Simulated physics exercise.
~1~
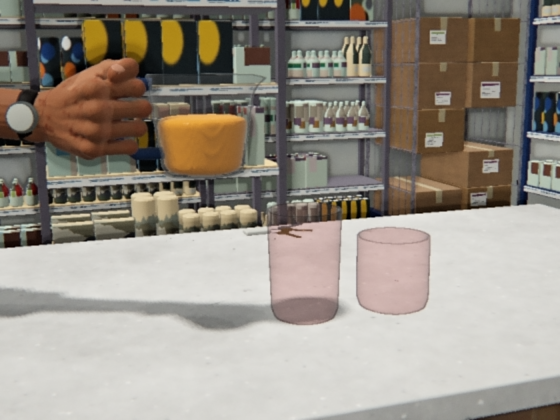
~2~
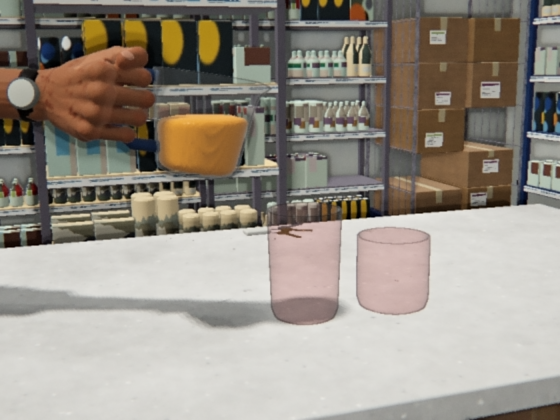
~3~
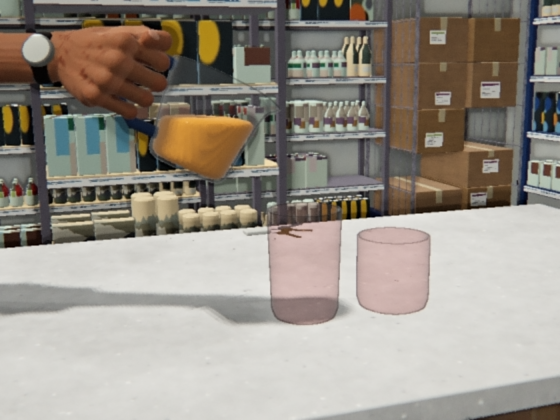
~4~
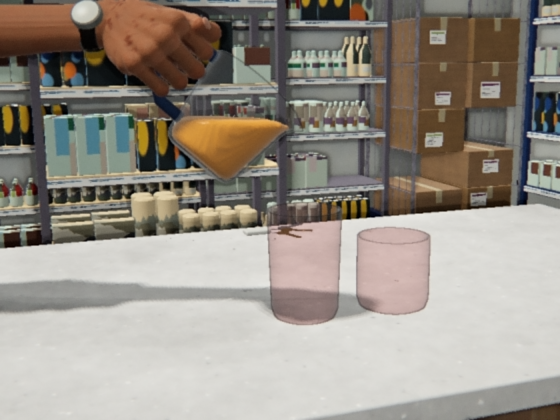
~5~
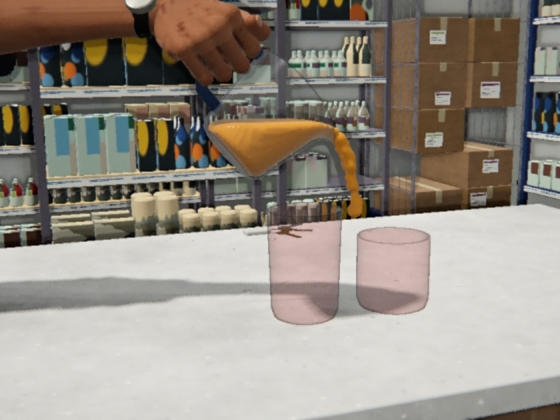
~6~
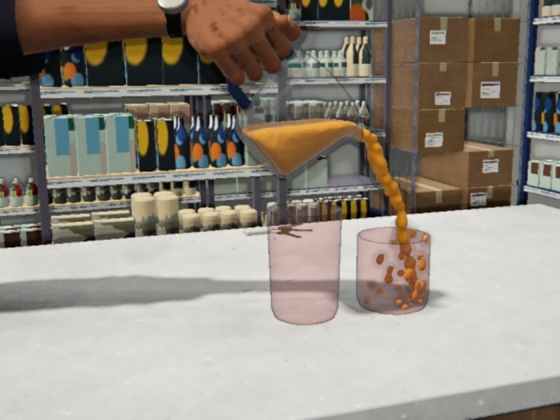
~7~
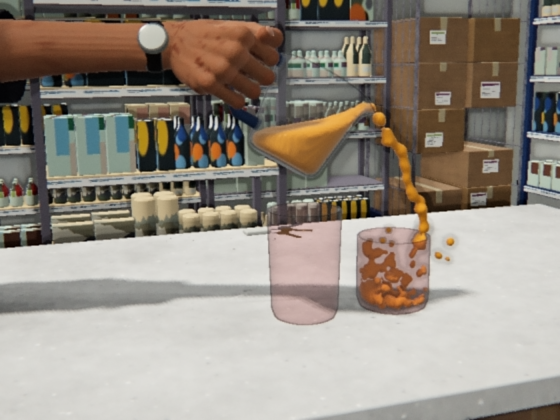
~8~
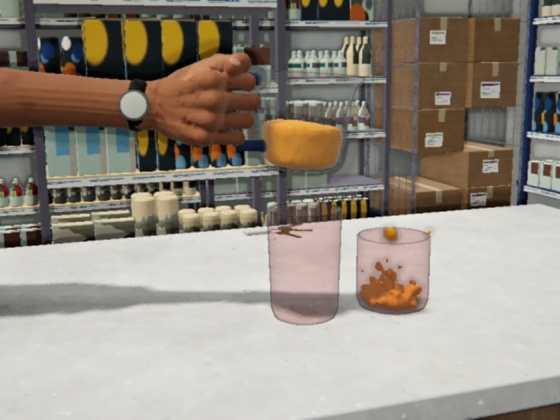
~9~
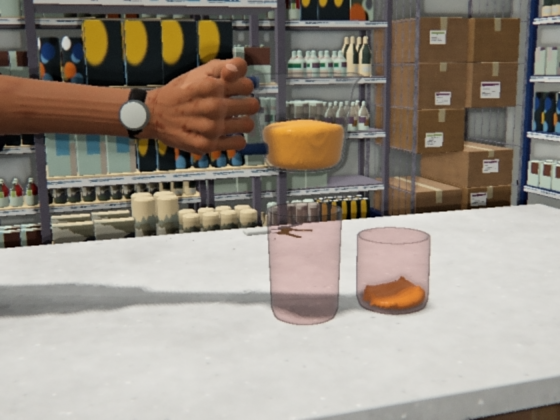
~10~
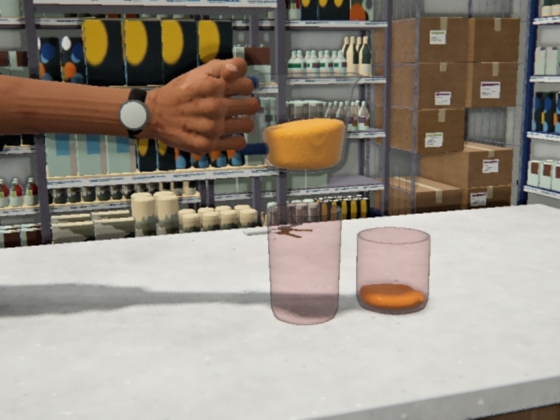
A hand held a clear jug of orange juice above a counter, moved it right while tipping it, and poured a stream into the right of two pinkish glasses, splashing slightly, then levelled the jug, leaving a shallow layer there and the left glass without juice.
